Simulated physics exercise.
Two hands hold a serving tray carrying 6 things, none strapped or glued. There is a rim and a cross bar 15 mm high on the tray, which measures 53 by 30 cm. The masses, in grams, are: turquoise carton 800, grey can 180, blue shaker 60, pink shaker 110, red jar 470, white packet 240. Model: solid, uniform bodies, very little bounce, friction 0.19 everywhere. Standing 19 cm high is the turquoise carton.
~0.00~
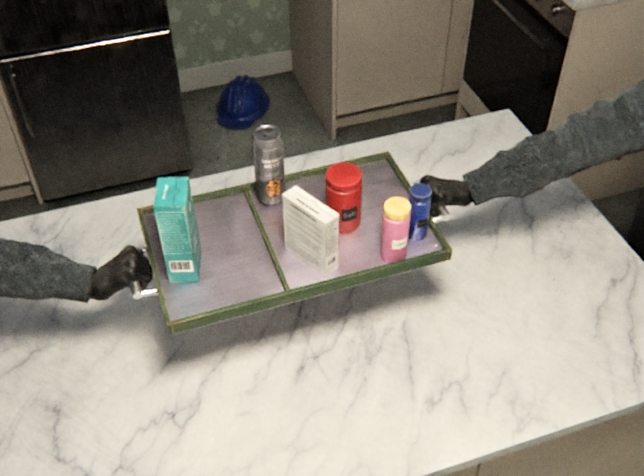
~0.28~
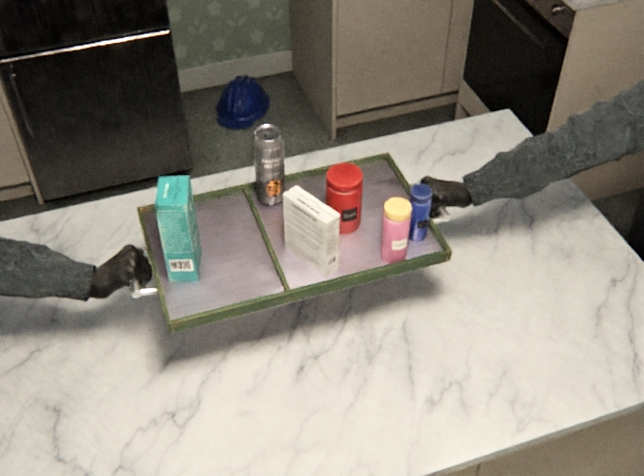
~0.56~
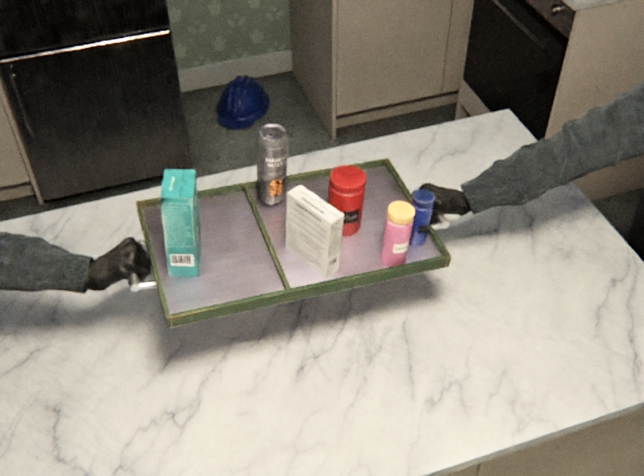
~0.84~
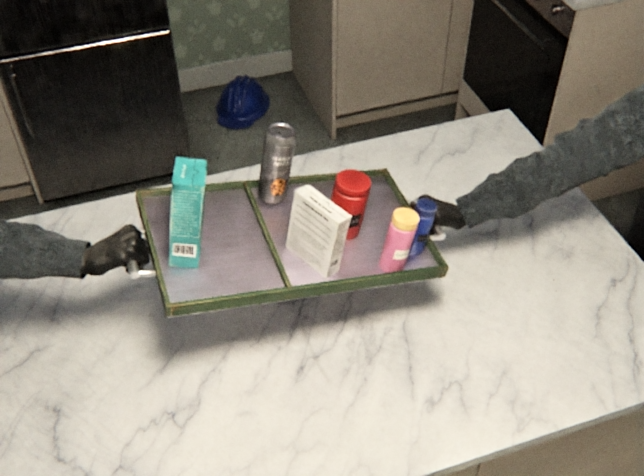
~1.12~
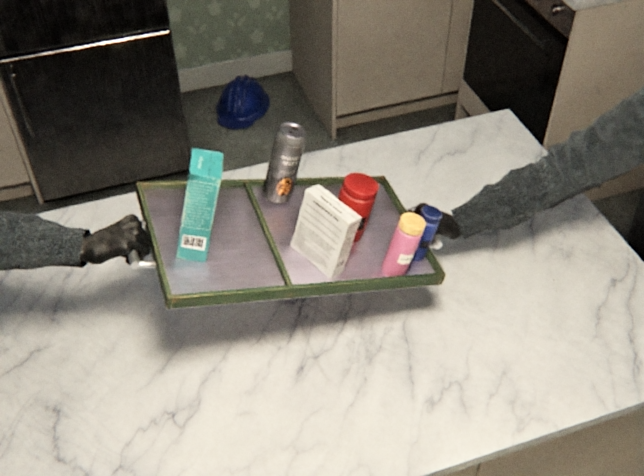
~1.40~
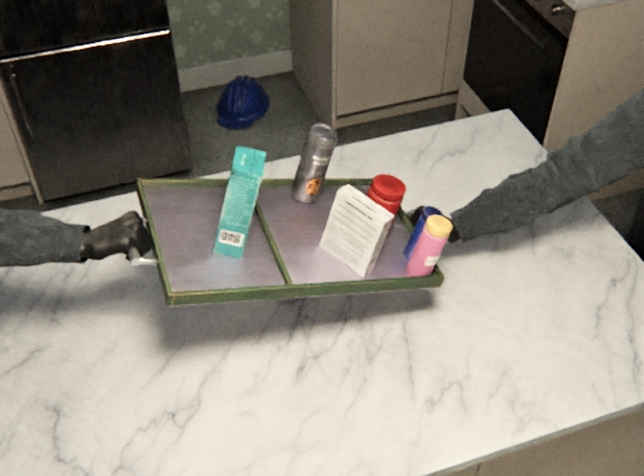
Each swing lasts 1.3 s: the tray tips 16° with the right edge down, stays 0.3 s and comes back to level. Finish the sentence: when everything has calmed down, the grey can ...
... has gone over.
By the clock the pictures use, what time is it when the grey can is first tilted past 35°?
Somewhere about 1.8 s.
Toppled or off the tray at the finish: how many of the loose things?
Altogether, 6.
By 1.70 s, tray tilted 16°, right edge down; pink shaker now off the tray; grey can 22 cm from its spot near (377, 165); turquoise carton rocked 57° off its seat.
By 2.00 s, tray tilted 14°, right edge down; grey can, blue shaker and red jar now off the tray; turquoise carton on its side; white packet rocked 14° off its seat.
By 2.40 s, tray tilted 7°, right edge down; white packet now off the tray; turquoise carton on its side.
When it is over (3.5 s), off the tray and tipped over, grey can, blue shaker, pink shaker, red jar and white packet; lying over on the tray, turquoise carton. In the last view, grey can near (477, 213).
